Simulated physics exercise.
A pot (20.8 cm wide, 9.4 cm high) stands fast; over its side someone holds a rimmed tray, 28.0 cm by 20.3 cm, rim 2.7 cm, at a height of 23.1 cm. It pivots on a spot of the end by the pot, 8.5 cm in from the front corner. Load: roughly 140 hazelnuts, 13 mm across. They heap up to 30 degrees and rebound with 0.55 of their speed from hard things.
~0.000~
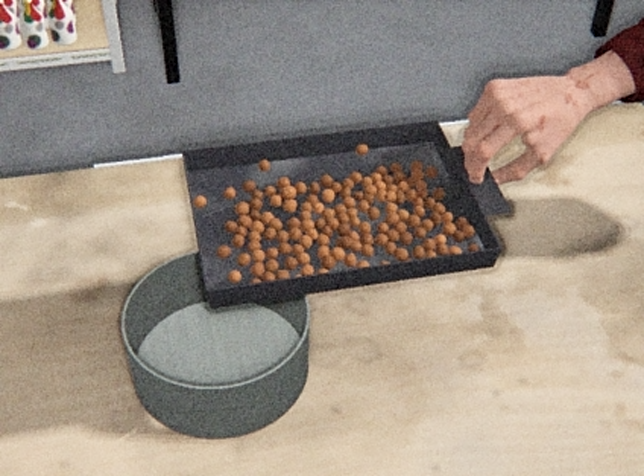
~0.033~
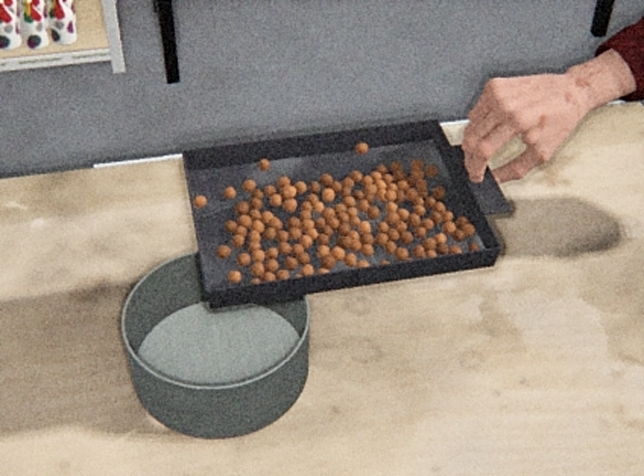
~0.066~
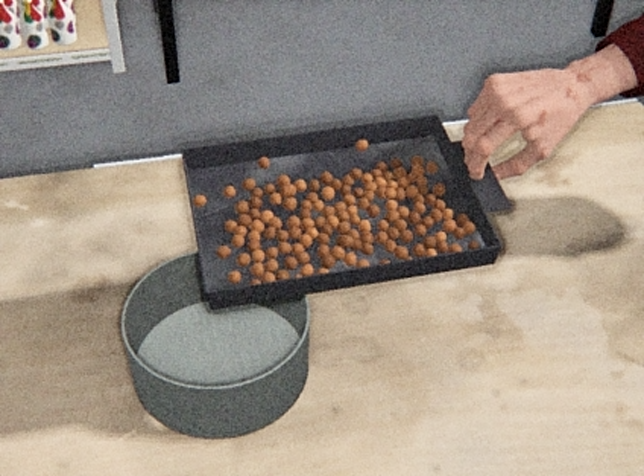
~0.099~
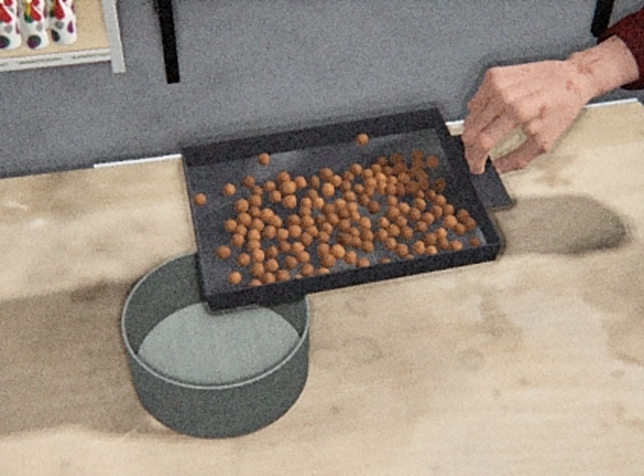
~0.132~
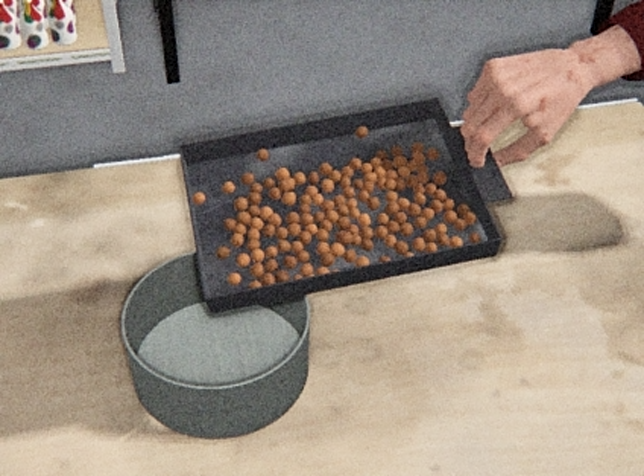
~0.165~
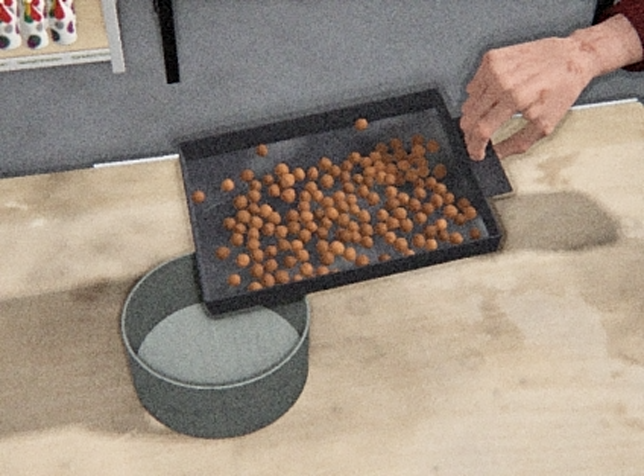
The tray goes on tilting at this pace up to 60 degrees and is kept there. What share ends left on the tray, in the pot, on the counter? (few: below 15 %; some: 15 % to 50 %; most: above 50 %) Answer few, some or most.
Tray: Most, pot: Few, counter: Few.
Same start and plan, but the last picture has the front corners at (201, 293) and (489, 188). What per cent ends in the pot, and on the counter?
Pot 5, counter 30.
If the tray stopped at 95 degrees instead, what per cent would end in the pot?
In that case some 10 per cent.
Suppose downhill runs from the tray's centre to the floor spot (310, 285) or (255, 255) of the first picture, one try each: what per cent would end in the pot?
About 0 and 0 per cent.
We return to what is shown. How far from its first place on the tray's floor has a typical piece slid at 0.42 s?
About 4 cm.
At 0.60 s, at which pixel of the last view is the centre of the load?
At about (289, 235).
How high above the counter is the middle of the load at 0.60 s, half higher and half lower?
About 28 cm.
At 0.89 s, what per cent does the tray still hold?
Some 100 per cent of the load.
Then, at 0.42 s, tilt 35 degrees; the tray holds 100 %, the pot 0 %.
After 0.60 s, tilt 52 degrees; the tray holds 100 %, the pot 0 %.
After 0.89 s, tilt 60 degrees; the tray holds 100 %, the pot 0 %.
At rest (1.2 s), tray 100 %, pot 0 %, counter 0 %.
